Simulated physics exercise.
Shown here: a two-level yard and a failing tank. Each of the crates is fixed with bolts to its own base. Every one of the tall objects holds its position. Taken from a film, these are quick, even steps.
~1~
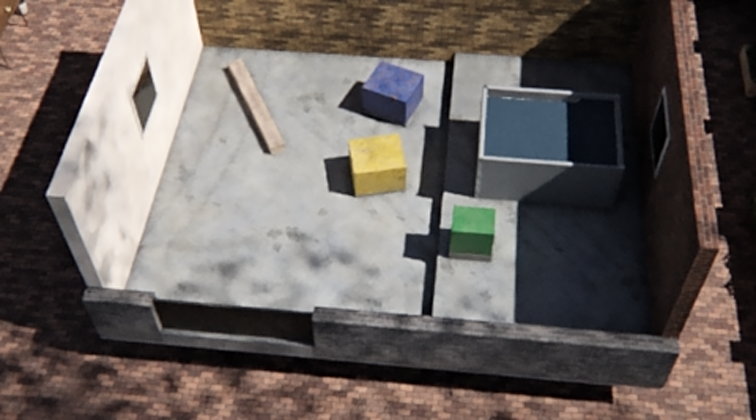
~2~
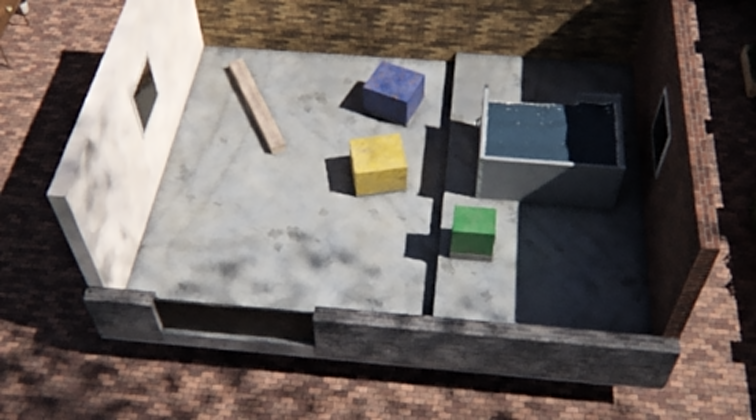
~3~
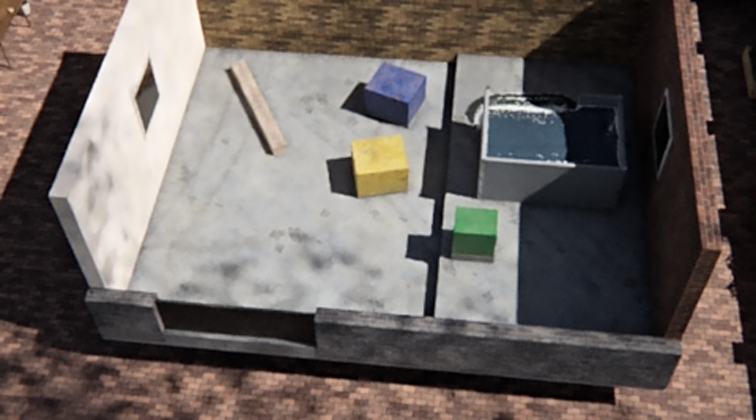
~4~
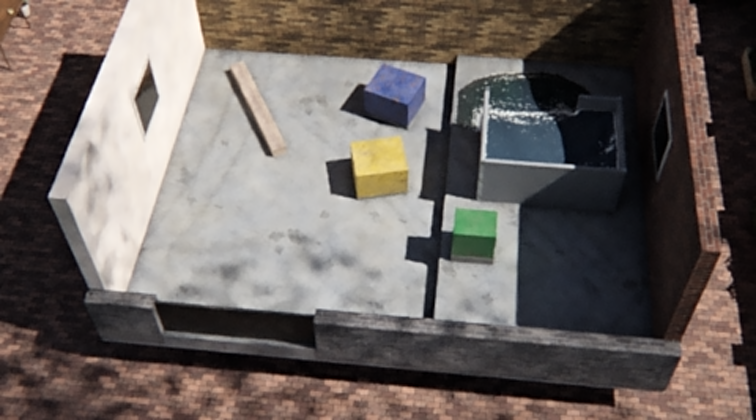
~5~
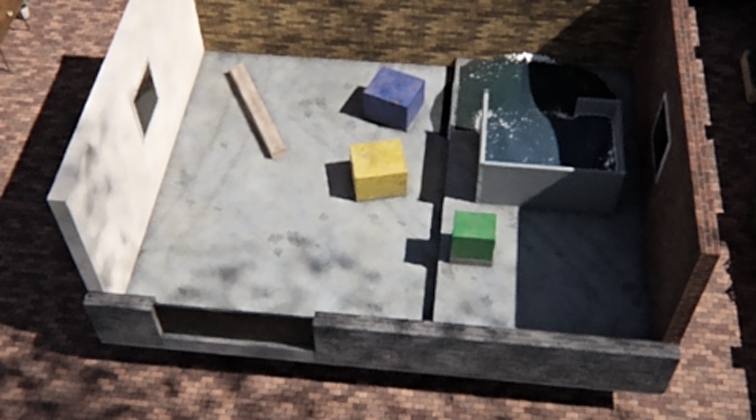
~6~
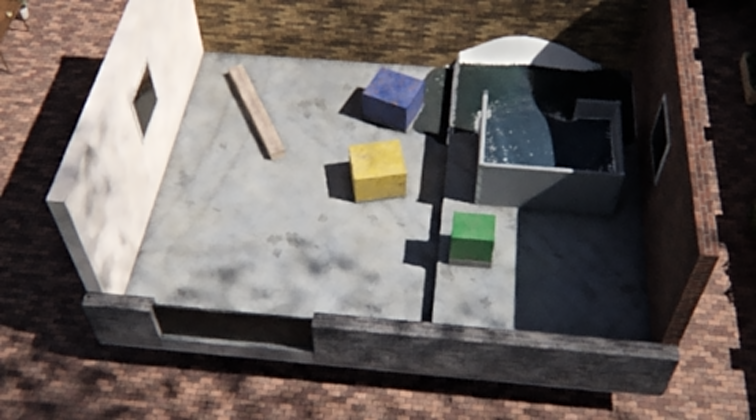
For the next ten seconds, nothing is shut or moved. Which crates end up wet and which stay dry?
The green crate will be a dry one. The yellow crate will be a wet one. The blue crate will be a wet one.
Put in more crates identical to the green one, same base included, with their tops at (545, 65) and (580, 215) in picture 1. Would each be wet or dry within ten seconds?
Is flooded, then stays clear.
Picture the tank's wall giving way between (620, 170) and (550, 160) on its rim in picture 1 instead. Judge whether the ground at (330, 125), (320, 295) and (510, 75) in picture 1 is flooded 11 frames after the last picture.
Spot one spared, spot two inundated, spot three spared.
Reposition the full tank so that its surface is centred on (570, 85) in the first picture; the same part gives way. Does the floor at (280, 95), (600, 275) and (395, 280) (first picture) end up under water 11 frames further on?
Results in order - swamped, swamped, left untouched.
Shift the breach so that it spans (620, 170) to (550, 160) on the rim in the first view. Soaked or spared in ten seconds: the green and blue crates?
The green crate is reached; the blue crate is reached.
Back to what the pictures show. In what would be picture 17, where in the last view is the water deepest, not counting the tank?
It should be deepest at about (627, 75).
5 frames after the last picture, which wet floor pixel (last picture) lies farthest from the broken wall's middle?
Around (327, 65).
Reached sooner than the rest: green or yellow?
The answer is the yellow one.
A moment on, water covers 15 % of the floor; the green crate not reached, the yellow crate not reached, the blue crate water round its plinth.
Next, water covers 30 % of the floor; the green crate not reached, the yellow crate water round its plinth, the blue crate water round its plinth.
Then, water covers 45 % of the floor; the green crate not reached, the yellow crate water round its plinth, the blue crate water round its plinth.
Later, water covers 90 % of the floor; the green crate water round its plinth, the yellow crate water round its plinth, the blue crate water round its plinth.
In the end, water covers 95 % of the floor; the green crate stayed above the water, the yellow crate was topped, the blue crate was topped.
